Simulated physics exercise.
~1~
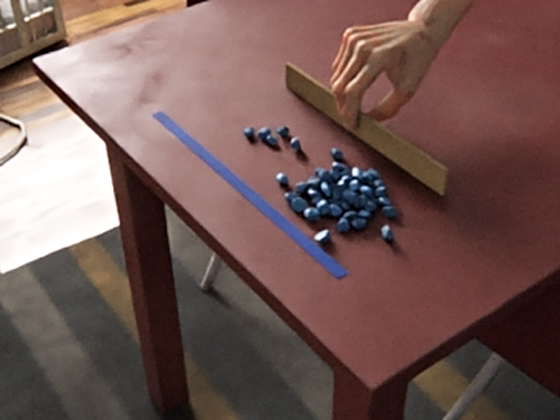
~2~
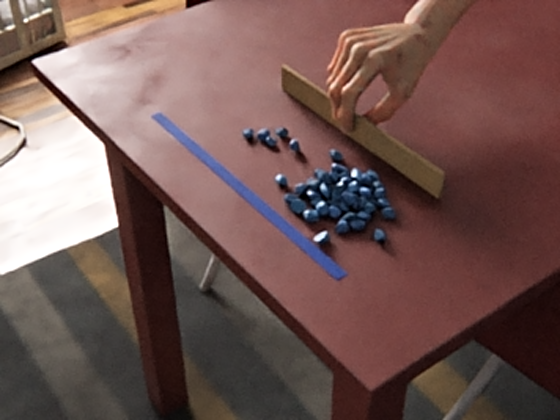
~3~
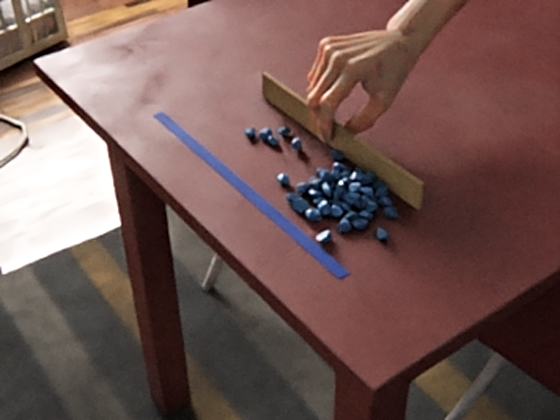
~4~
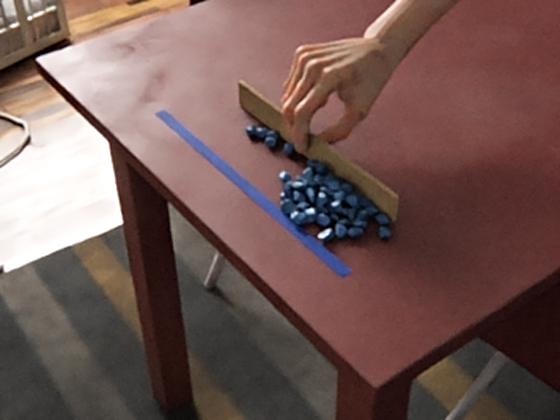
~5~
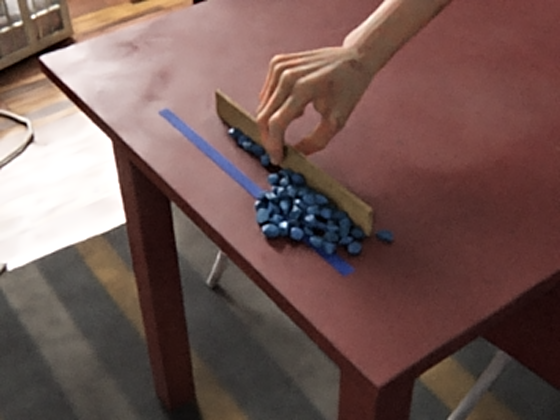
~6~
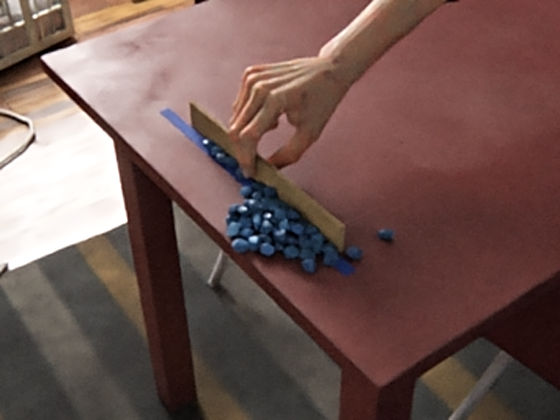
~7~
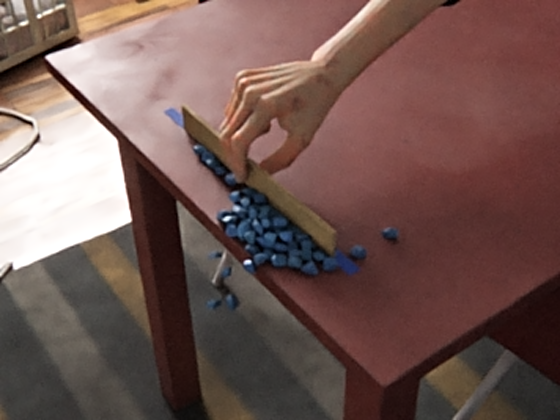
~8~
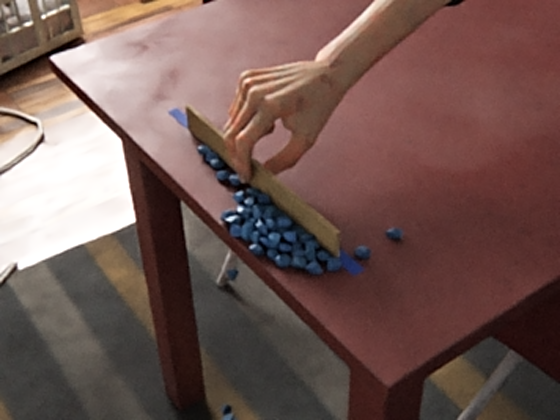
To begin with, a hand holds a strip of tan card upright on a dark red table, behind a large heap of shiny blue pebbles and a much smaller group, with blue tape lying nearer the table's edge. The hand then slides the card left and down toward the tape, reaching the pebbles and pushing both groups along. The larger heap crosses the tape toward the edge, while a stray pebble or two is left behind at the right. Finally the card stops at the tape, and a few pebbles from the larger heap drop over the edge, while the smaller group stays on the table.
